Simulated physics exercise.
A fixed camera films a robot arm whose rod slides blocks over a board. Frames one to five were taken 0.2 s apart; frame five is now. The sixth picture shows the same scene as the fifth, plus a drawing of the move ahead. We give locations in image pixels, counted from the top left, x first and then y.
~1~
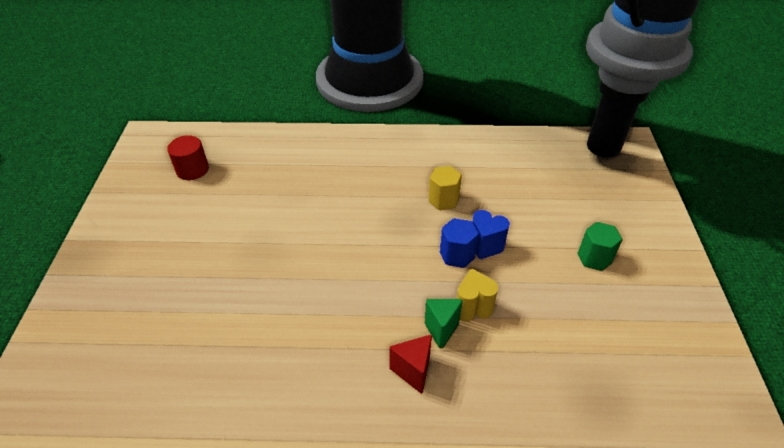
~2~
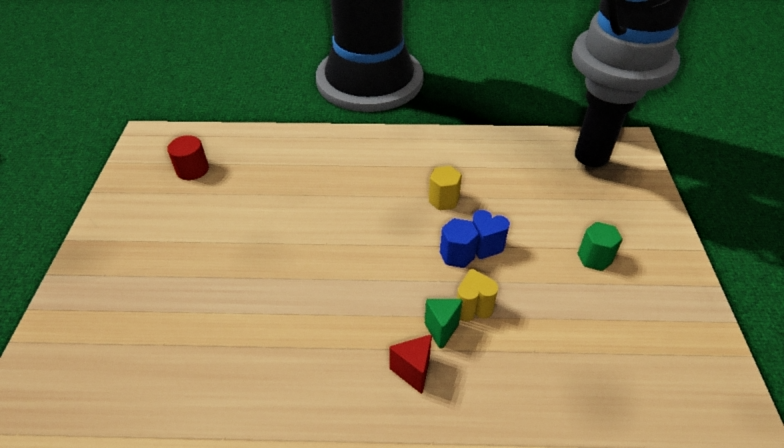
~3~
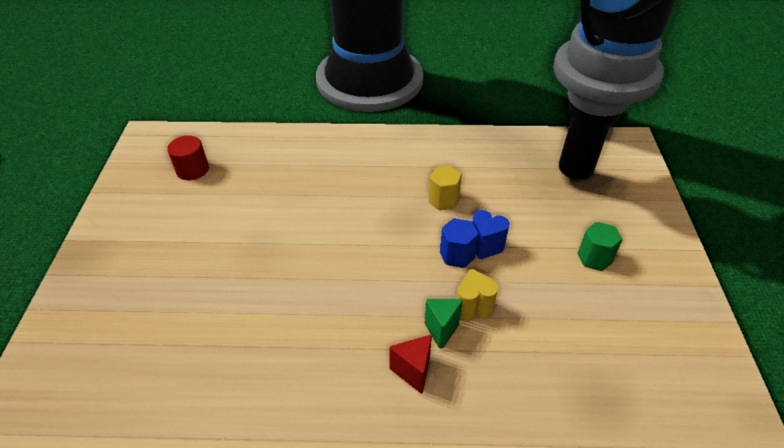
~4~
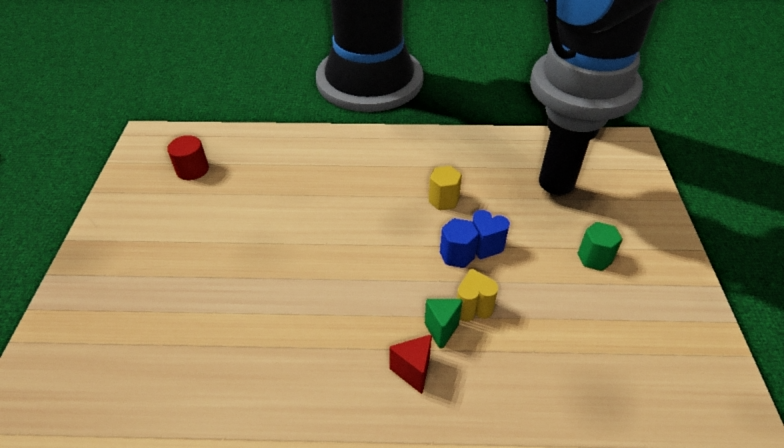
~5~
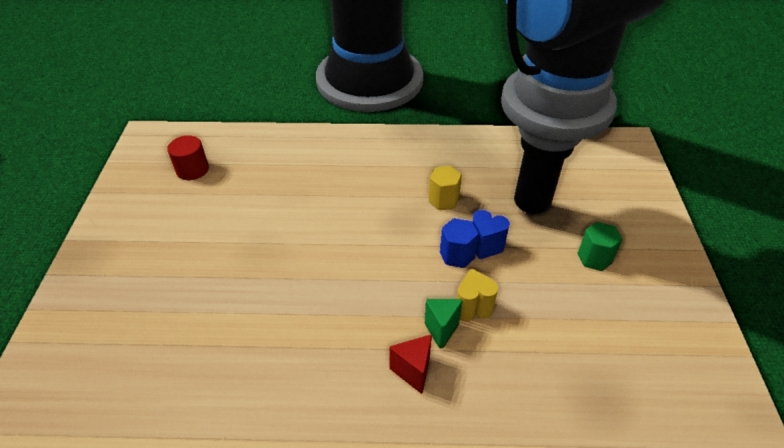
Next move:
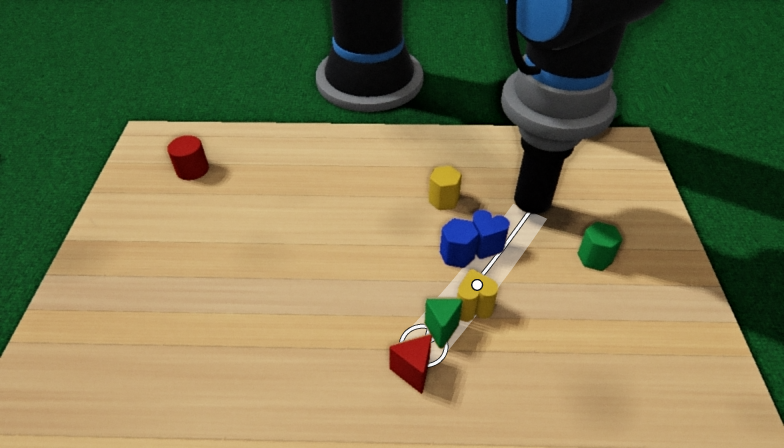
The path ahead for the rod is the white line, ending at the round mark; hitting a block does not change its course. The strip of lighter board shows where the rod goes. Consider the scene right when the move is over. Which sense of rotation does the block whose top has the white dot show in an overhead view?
It spins against the clock.
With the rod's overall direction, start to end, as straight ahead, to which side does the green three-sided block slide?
The shift is to the left of that direction.
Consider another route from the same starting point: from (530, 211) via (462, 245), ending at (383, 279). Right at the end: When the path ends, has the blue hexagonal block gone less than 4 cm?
No
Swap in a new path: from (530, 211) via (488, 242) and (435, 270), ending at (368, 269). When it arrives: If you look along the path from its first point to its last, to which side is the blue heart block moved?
To the left.
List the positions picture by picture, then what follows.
In the first frame, lower end of the rod (603, 148), tops of blocks, red three-sided block (415, 350), green three-sided block (444, 308), yellow heart block (477, 285), blue heart block (490, 222), green hexagonal block (605, 234).
In the second frame, rod (591, 157), blocks as before.
In the third frame, rod (576, 169), blocks as before.
In the fourth frame, rod (556, 184), blocks as before.
In the fifth frame, rod (532, 202), red three-sided block (415, 350), green three-sided block (444, 308), yellow heart block (477, 285), blue heart block (490, 222), green hexagonal block (605, 234).
The drawn path runs from (530, 211) to (424, 345); the dot is on the yellow heart block.
On the path given first. One third of the way, rod (502, 243); blue heart block (472, 236), turned 25° clockwise.
Two thirds of the way, rod (467, 287); green three-sided block (443, 315), turned 45° clockwise; yellow heart block (474, 303), turned 40° anticlockwise; blue heart block (437, 259), turned 95° clockwise.
At the end, rod (424, 337); red three-sided block (414, 369), turned 65° clockwise; green three-sided block (436, 355), turned 20° anticlockwise; yellow heart block (472, 328), turned 85° anticlockwise; blue heart block (435, 261), turned 105° clockwise; green hexagonal block not moved.
